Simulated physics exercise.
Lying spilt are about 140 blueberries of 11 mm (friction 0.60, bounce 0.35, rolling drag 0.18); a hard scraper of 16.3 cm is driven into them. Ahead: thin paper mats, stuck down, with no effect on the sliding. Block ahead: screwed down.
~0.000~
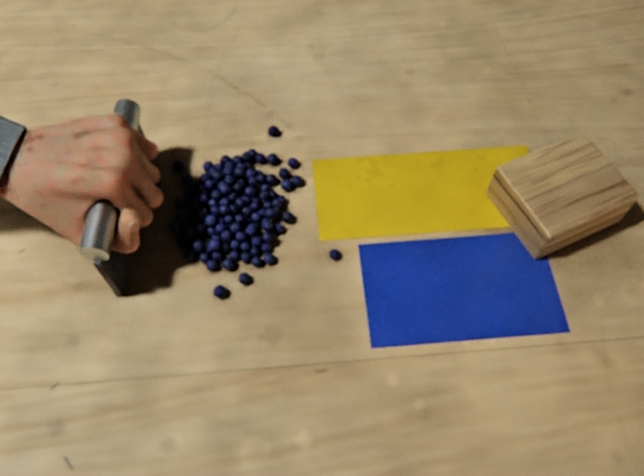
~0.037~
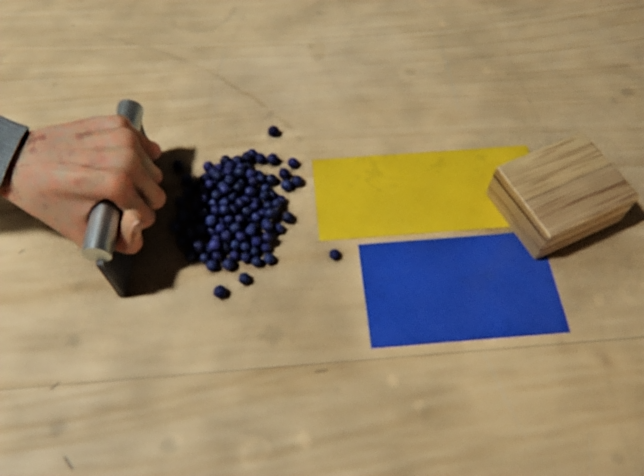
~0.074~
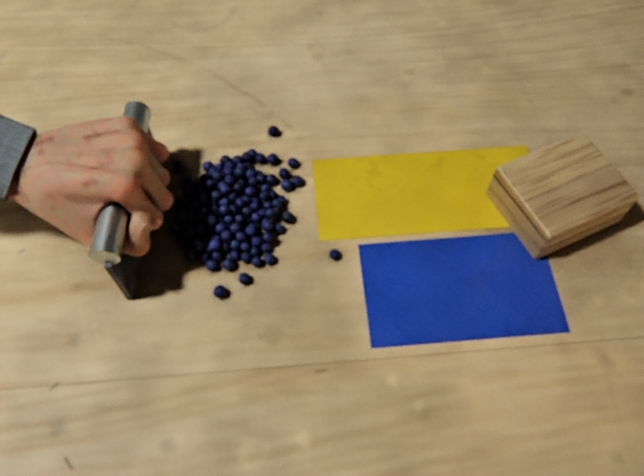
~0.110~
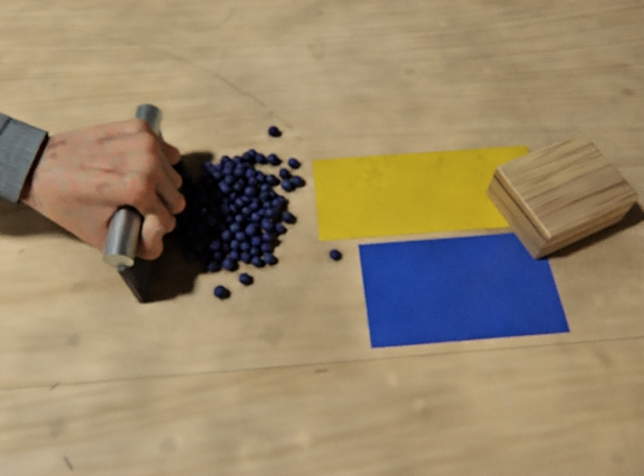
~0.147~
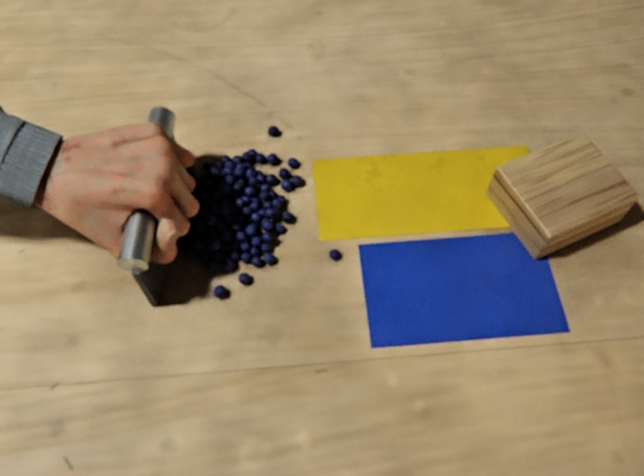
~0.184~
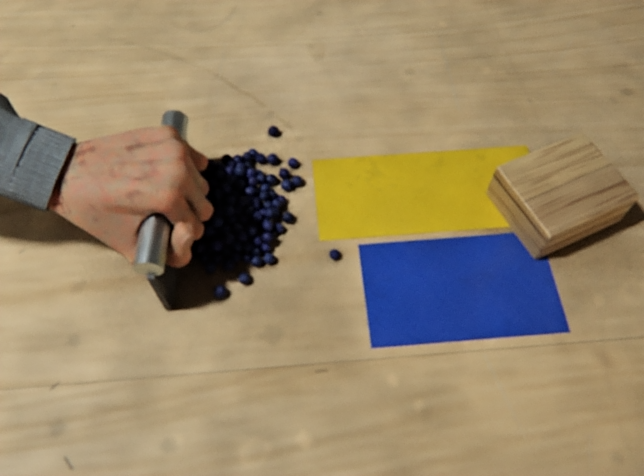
A hand in a grey sleeve grips a dark scraper by its metal handle at the left of a pale wooden surface, seen from above at an angle. Beside it lies a pile of dark blue berries, with yellow and blue mats and a wooden block to the right. The hand slides the scraper a short way rightward and slightly nearer, pressing into the pile's left edge and shifting some berries, while the camera stays still.
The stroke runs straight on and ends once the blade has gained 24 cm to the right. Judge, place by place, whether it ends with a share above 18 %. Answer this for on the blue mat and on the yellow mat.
Blue mat - above; yellow mat - above.
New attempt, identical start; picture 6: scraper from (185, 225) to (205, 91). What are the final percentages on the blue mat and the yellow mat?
Final: Blue mat = 0%, yellow mat = 30%.
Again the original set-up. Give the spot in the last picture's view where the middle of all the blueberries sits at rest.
The centre ends up near (420, 242) in the last picture.
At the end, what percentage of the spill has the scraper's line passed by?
I'd say some 25 per cent.
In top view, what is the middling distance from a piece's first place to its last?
Roughly 20 cm.
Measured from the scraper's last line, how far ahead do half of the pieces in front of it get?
Distance: Around 3 cm.
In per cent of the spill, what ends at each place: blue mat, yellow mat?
The shares come out as blue mat 45 and yellow mat 30.
After 0.48 s, scraper 15 cm from its start, spill 16 cm wide; yellow mat 35 %, off the mats 65 %.
After 0.78 s, scraper 26 cm from its start, spill 20 cm wide; blue mat 50 %, yellow mat 30 %, off the mats 20 %.
Then, at 1.04 s, scraper 26 cm from its start, spill 21 cm wide; blue mat 45 %, yellow mat 30 %, off the mats 20 %.
At rest (1.2 s), blue mat 45 %, yellow mat 30 %, off the mats 20 %.
